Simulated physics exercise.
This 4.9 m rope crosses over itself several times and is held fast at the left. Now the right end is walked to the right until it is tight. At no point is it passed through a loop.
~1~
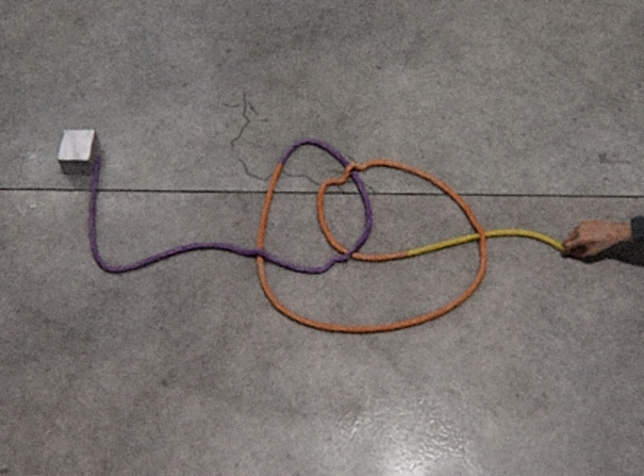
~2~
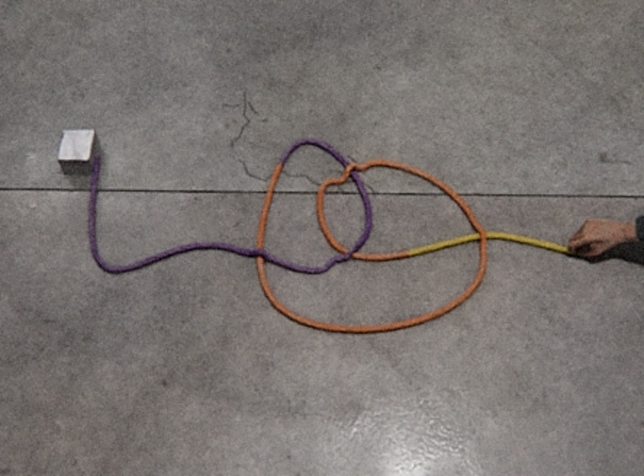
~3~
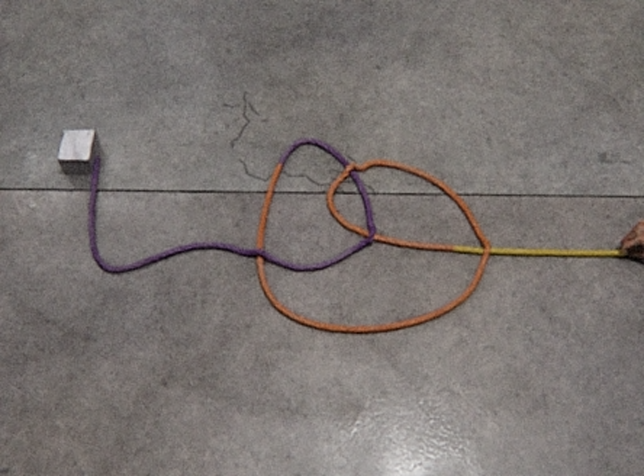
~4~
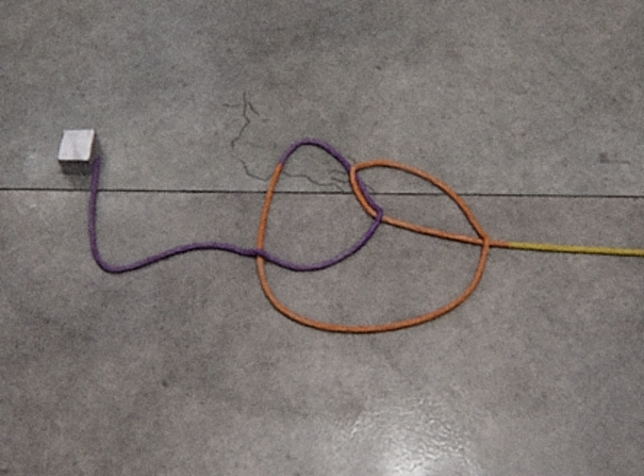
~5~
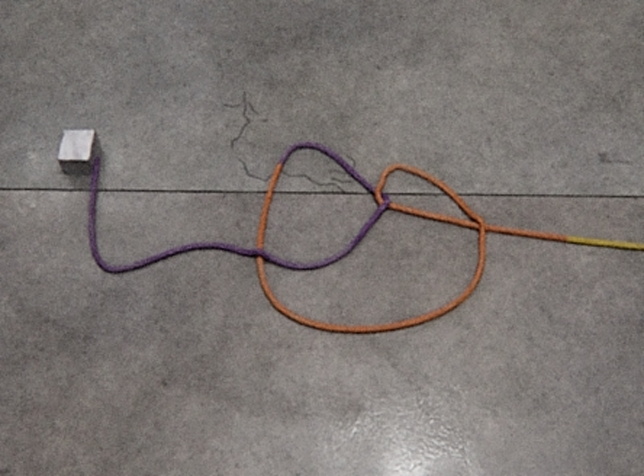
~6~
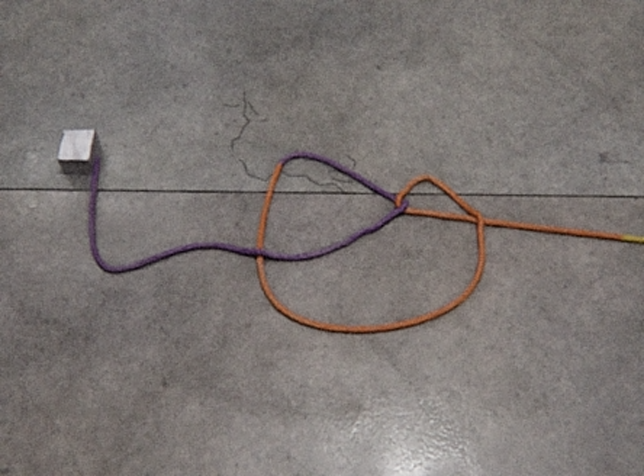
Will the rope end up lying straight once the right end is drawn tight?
Tangled line.
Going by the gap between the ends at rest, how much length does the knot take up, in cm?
It comes to some 20 cm.
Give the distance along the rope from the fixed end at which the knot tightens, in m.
About 1.6 m along.
Next, the ends are 2.9 m apart, loops still 49 cm across.
Then, the ends are 3.7 m apart, loops still 34 cm across.
After that, the ends are 4.5 m apart, loops still 31 cm across.
Later, the ends are 4.7 m apart, loops still 7 cm across.
At the end, the ends are 4.7 m apart, loops still 8 cm across.
